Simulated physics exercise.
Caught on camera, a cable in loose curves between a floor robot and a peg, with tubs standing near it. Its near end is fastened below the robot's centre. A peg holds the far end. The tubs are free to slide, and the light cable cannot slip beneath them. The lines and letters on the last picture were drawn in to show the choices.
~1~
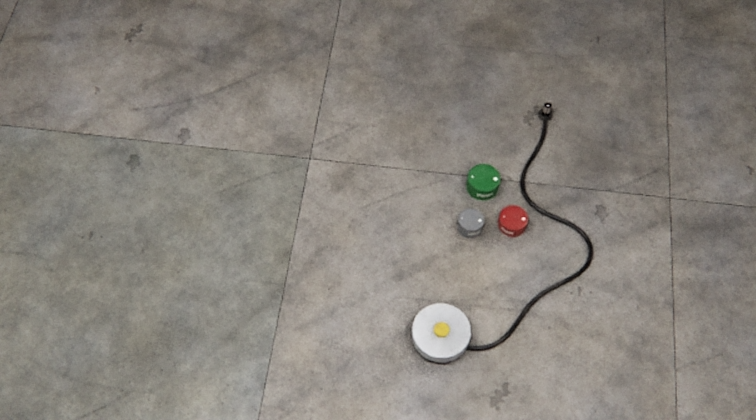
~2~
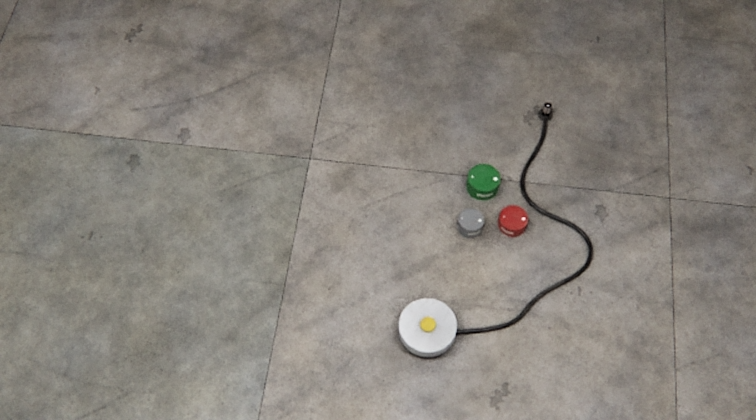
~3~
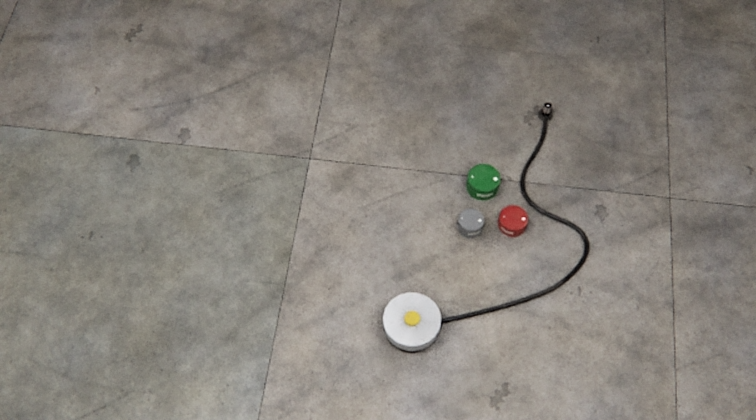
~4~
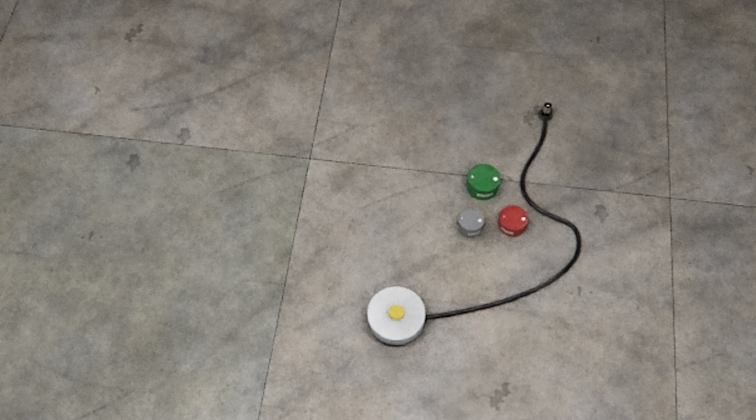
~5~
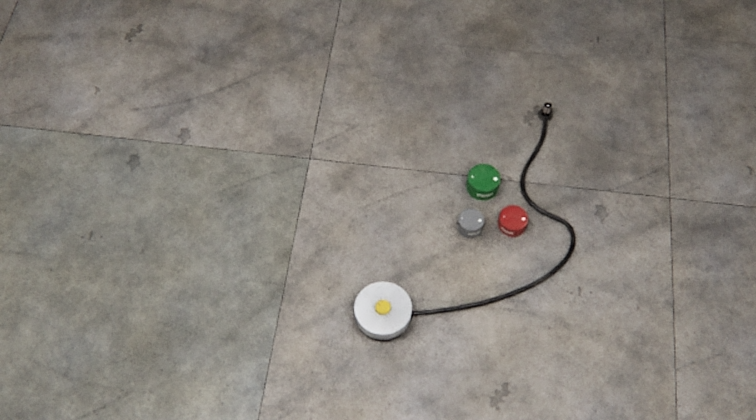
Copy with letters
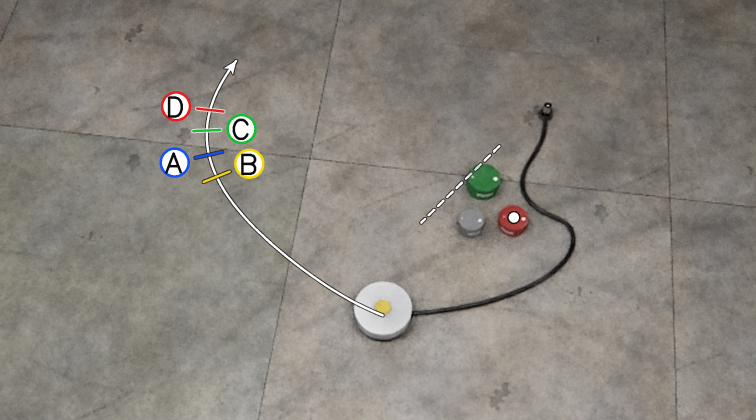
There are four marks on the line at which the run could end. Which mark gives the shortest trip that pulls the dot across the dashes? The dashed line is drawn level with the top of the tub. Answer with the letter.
At least to B.
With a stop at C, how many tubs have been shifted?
Three.
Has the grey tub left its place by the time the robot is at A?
By then, yes.
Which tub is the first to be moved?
The red one.
On the marked copy, A at (209, 155); B at (217, 177); C at (207, 130); D at (210, 110); the dashed line at (461, 183); the route from (383, 315) via (233, 204) to (236, 61); the white dot at (514, 218).
Taking B. A third of the way, robot (310, 270); red tub (513, 221).
Two thirds of the way, robot (250, 220); red tub (492, 207); grey tub (468, 218).
When it is over, robot (215, 172); green tub (480, 167); red tub (456, 183); grey tub (430, 187); the dot on the red tub is over the dashed line.
As for the rest, A does it too, but is farther than needed; C does it too, but is farther than needed; D does it too, but is farther than needed.
